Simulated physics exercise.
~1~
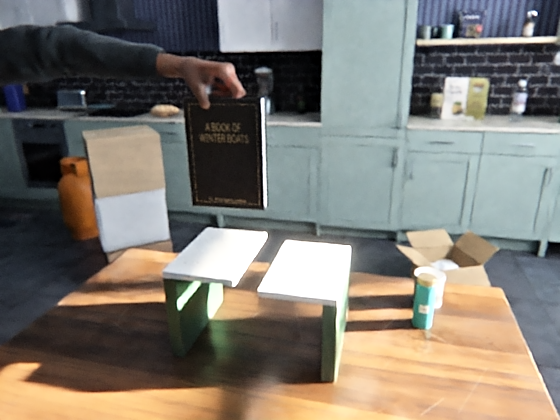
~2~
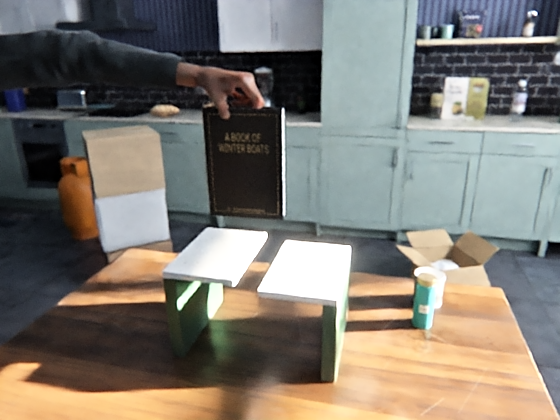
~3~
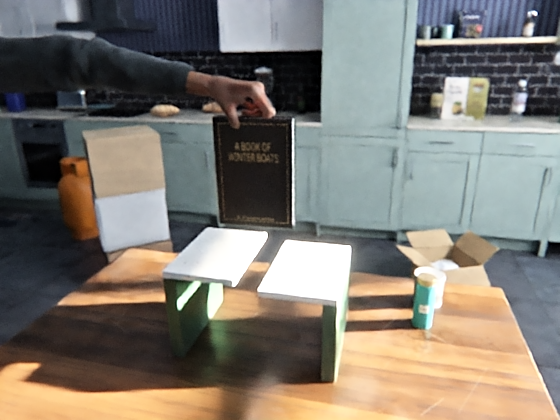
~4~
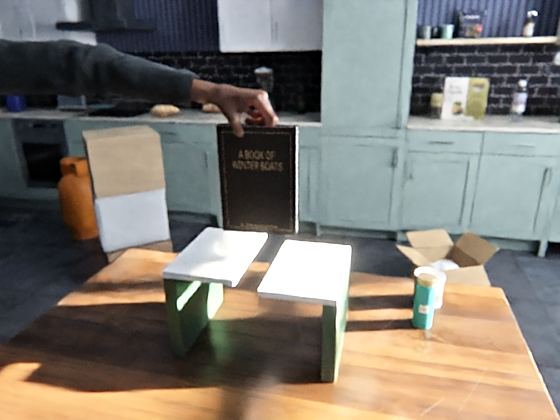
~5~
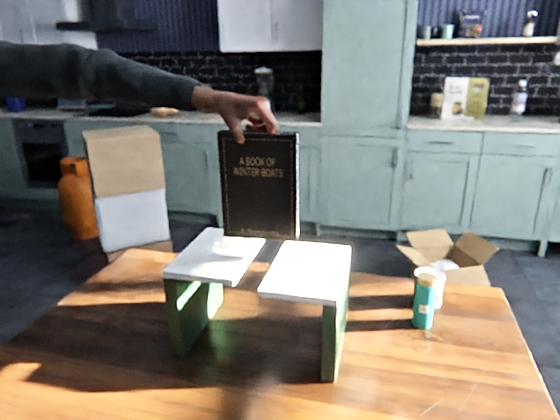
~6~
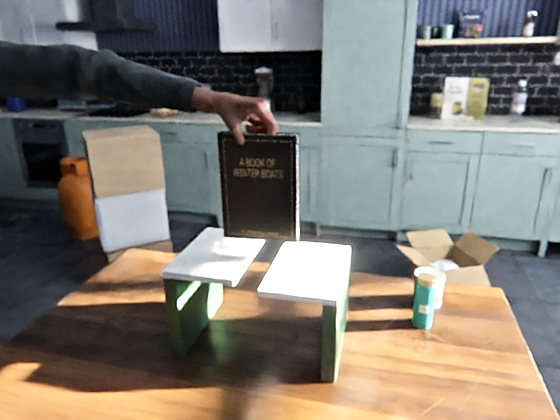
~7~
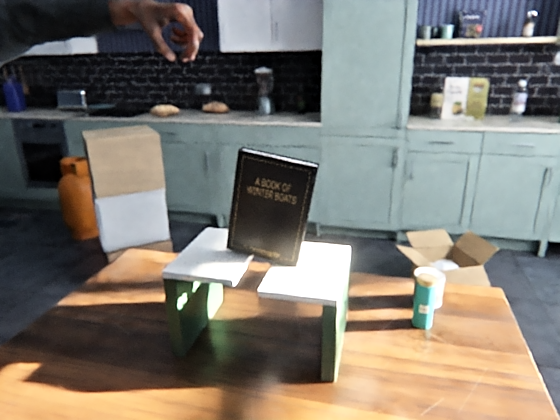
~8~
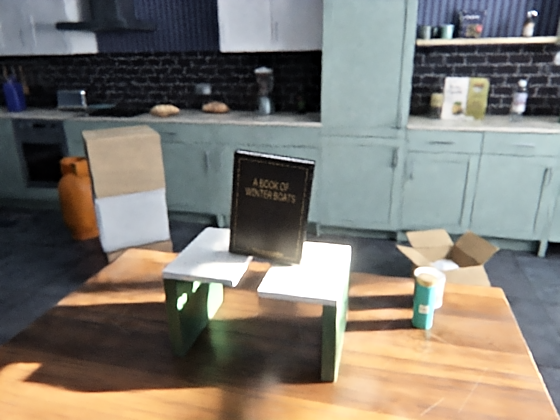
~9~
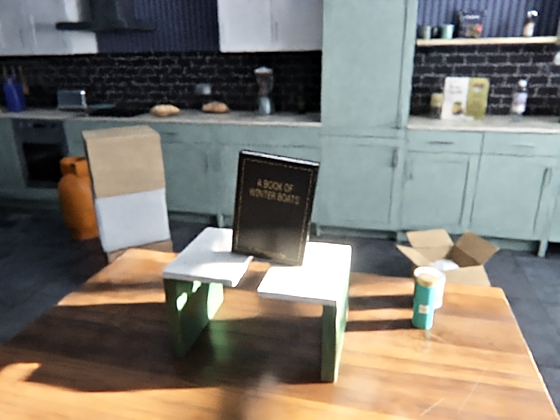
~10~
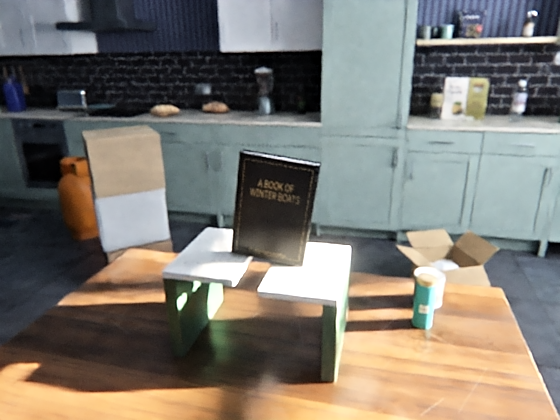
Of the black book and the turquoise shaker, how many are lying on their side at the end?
None of them are. The book is caught at the gap, leaning only slightly, and the turquoise shaker is still standing on the table.
